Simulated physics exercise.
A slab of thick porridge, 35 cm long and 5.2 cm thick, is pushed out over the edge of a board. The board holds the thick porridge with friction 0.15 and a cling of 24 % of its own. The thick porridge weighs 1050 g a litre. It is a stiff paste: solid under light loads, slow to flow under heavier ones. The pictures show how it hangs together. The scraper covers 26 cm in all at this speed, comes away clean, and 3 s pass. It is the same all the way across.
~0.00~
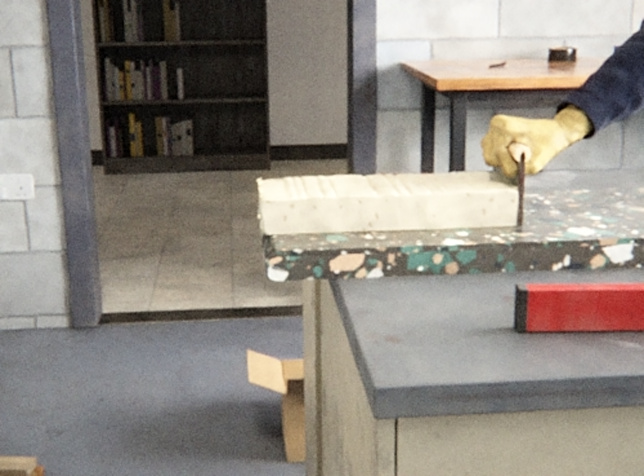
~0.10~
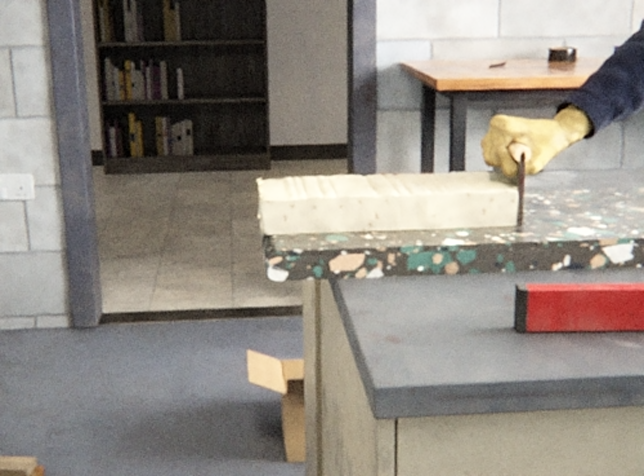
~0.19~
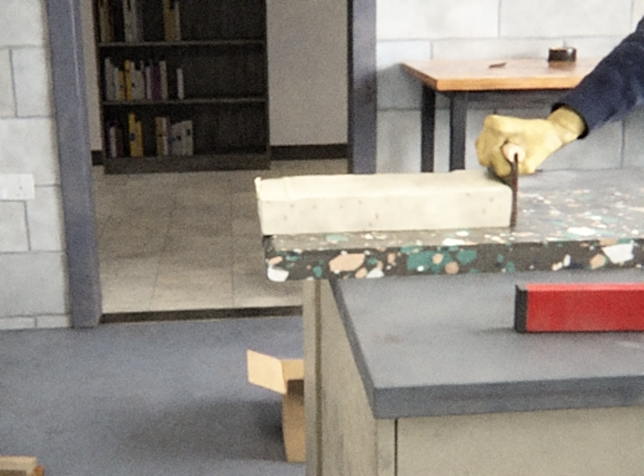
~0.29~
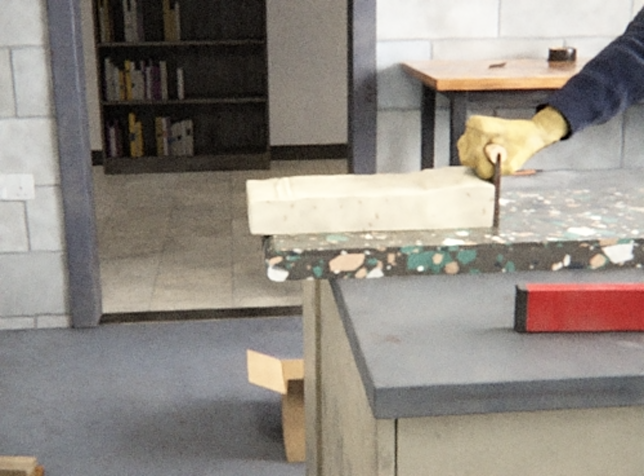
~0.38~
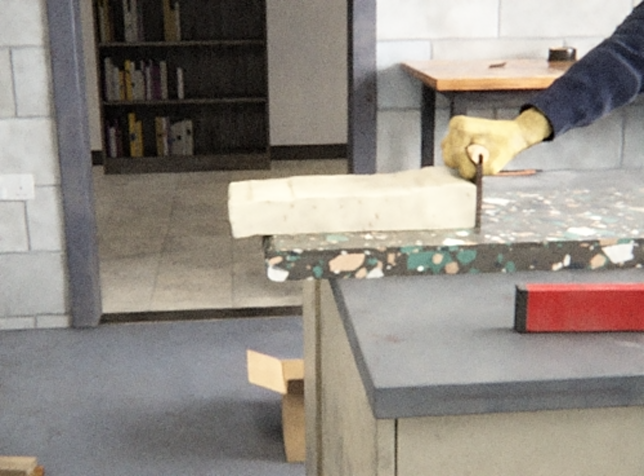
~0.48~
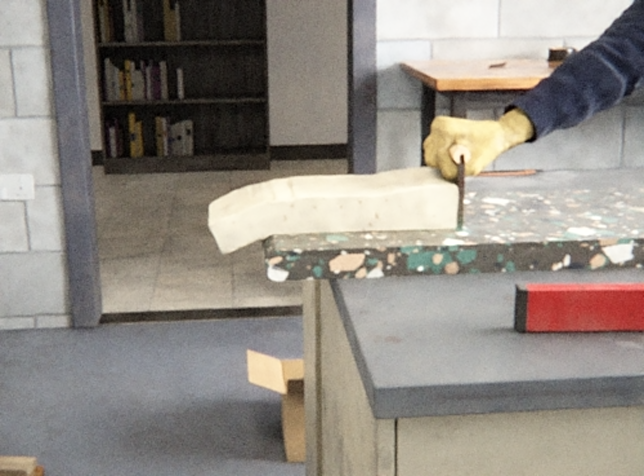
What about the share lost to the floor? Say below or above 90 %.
The share lost to the floor is below 90 %.
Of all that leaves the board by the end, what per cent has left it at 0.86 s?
About 70 %.
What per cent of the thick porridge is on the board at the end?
About 30 % on the board.
By 0.86 s, 52 % lies on the board and 29 % has fallen.
By 1.32 s, 29 % lies on the board and 57 % has fallen.
By 1.77 s, 29 % lies on the board and 57 % has fallen.
By 2.22 s, 29 % lies on the board and 57 % has fallen.
By 4.22 s, at the end, 29 % lies on the board and 57 % has fallen.
